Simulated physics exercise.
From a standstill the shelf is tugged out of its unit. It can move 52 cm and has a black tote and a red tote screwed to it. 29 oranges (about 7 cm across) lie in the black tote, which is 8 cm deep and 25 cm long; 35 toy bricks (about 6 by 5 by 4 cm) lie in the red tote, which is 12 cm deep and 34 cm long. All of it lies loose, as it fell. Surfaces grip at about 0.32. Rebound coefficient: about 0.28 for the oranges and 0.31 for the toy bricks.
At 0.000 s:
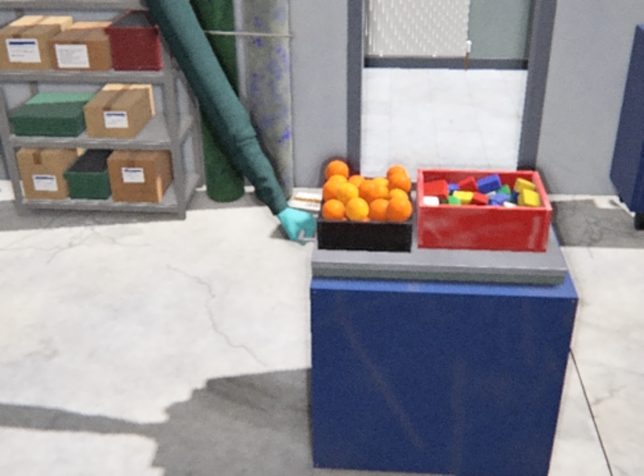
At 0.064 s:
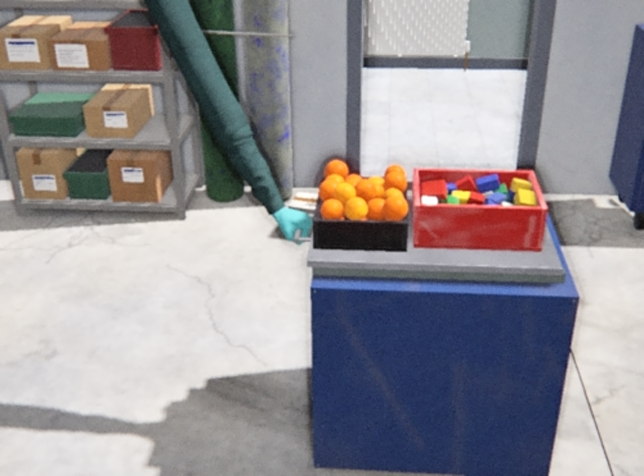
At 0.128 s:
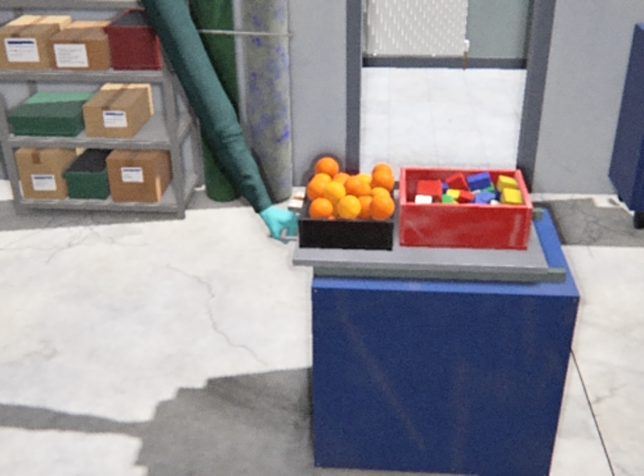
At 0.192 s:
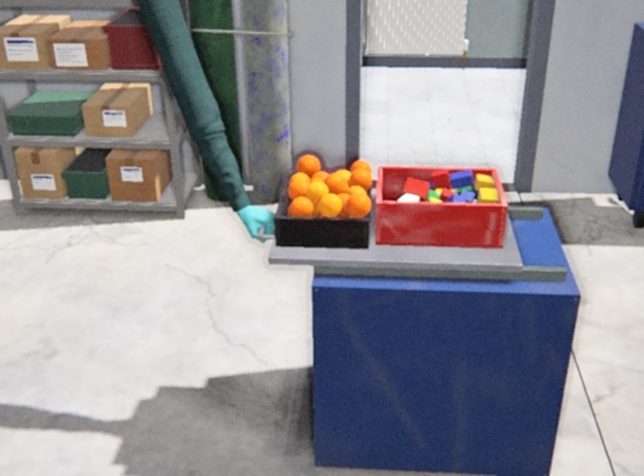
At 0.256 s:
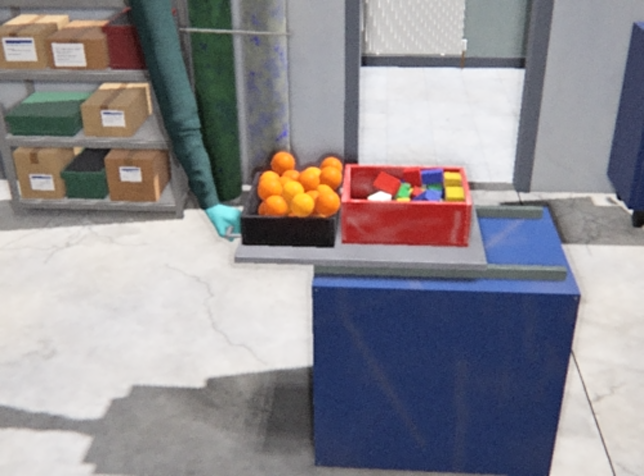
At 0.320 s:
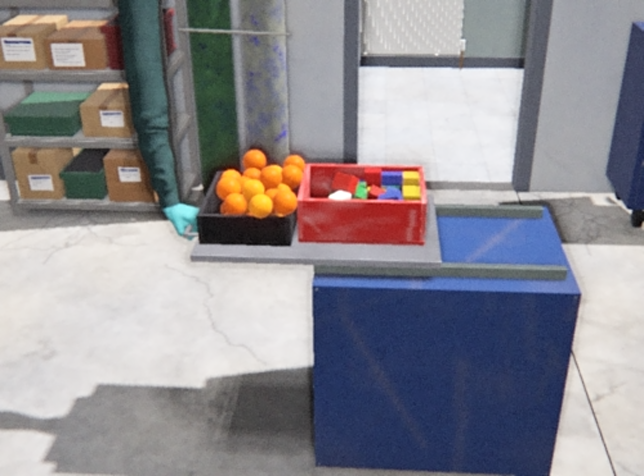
A grey shelf carrying a black tote of oranges and a red tote of colourful toy bricks slides left out of its blue unit, slowly at first, then farther, as a green arm with a teal hand pulls its left end.
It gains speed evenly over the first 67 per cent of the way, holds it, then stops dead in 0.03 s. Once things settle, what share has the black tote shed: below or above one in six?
The black tote loses more than a sixth of its oranges.
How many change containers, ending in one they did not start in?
Some 0 pieces.
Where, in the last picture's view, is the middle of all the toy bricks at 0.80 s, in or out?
At about (302, 202).
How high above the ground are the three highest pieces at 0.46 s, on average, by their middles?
Roughly 92 cm.
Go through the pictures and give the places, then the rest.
In the first frame (places track the rim corner closest to us here; the camera moves round a little), black tote (408, 223); red tote (547, 209); 0 cm pulled; all still inside.
In the second frame, black tote (403, 222); red tote (542, 208); 1 cm pulled.
In the third frame, black tote (389, 221); red tote (528, 206); 6 cm pulled.
In the fourth frame, black tote (365, 219); red tote (503, 205); 13 cm pulled.
In the fifth frame, black tote (330, 218); red tote (467, 203); 23 cm pulled.
In the sixth frame, black tote (286, 217); red tote (422, 202); 36 cm pulled; all still inside.
After 0.38 s, end of travel.
After 0.46 s, the black tote is down by 3 of 29 and the red tote has all 35.
After 0.58 s, the black tote is down by 11 of 29 and the red tote has all 35.
After 0.80 s, the black tote is down by 12 of 29 and the red tote has all 35.
Outcome (at 1.23 s), the black tote is down by 12 of 29 and the red tote has all 35. Asked share, 12 of 29, 41 per cent.
